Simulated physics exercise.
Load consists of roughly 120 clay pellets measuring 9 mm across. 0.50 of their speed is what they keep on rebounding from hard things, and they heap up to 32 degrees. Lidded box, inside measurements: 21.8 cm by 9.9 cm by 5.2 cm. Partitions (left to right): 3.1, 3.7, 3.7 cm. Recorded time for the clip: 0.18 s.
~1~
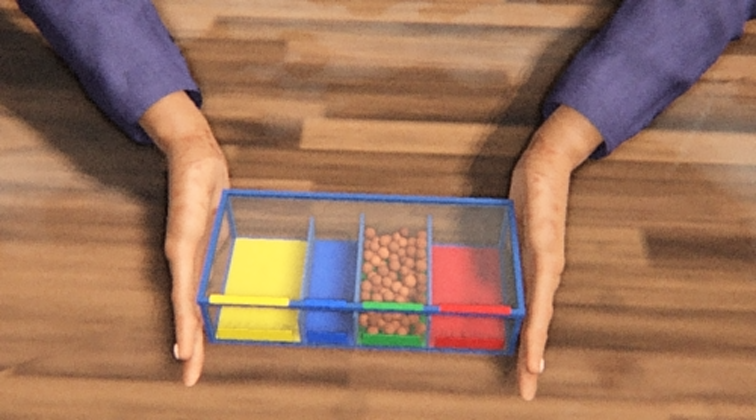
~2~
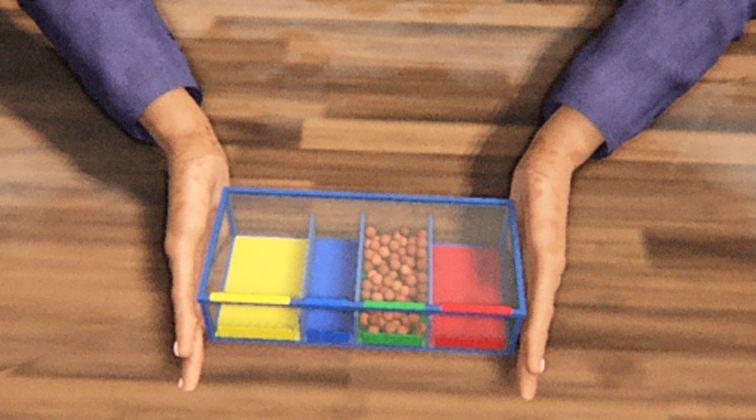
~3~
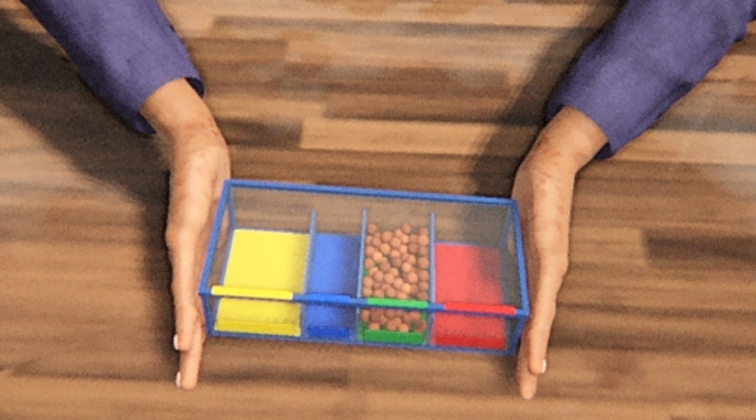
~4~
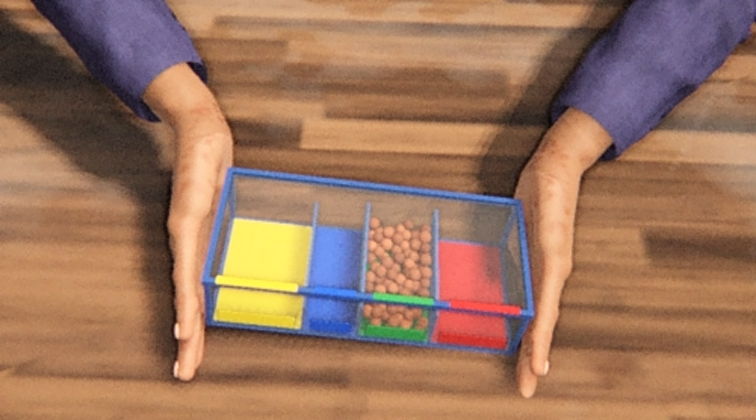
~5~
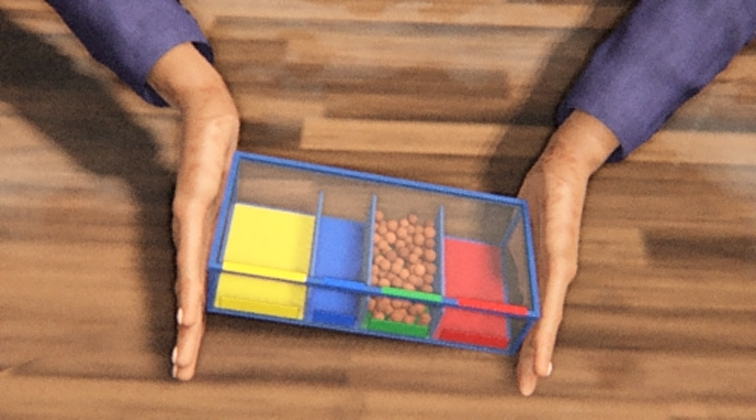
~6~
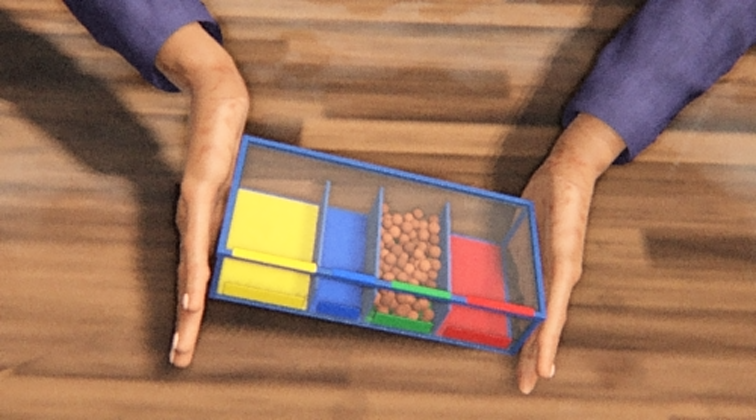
On a wooden surface, two hands gradually tilt a clear divided box down to the right.
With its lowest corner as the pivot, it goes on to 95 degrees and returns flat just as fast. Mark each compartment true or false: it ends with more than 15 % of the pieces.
Red: True, blue: False, green: True, yellow: False.
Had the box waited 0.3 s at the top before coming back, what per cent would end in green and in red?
In per cent: Green 65; red 35.
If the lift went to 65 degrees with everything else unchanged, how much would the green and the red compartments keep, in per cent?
Green: 100, red: 0 (per cent).
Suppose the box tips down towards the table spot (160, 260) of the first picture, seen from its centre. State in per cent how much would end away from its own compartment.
About 40 per cent.
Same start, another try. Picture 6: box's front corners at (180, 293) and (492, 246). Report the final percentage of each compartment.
Red = 0 %, blue = 5 %, green = 70 %, yellow = 25 %.
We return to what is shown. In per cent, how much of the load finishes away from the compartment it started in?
Share changed: Approx. 30 %.
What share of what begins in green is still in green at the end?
Something like 70 per cent.
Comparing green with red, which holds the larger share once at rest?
Go with green, that one ends with more.
Then, 0.72 s after the last picture, tilt 95 degrees; red 10 %, green 90 %.
Then, 1.19 s after the last picture, tilt 42 degrees; red 30 %, green 70 %.
Then, 1.74 s after the last picture, tilt 0 degrees; red 30 %, green 70 %.
In the end, red 30 %, blue 0 %, green 70 %, yellow 0 %.
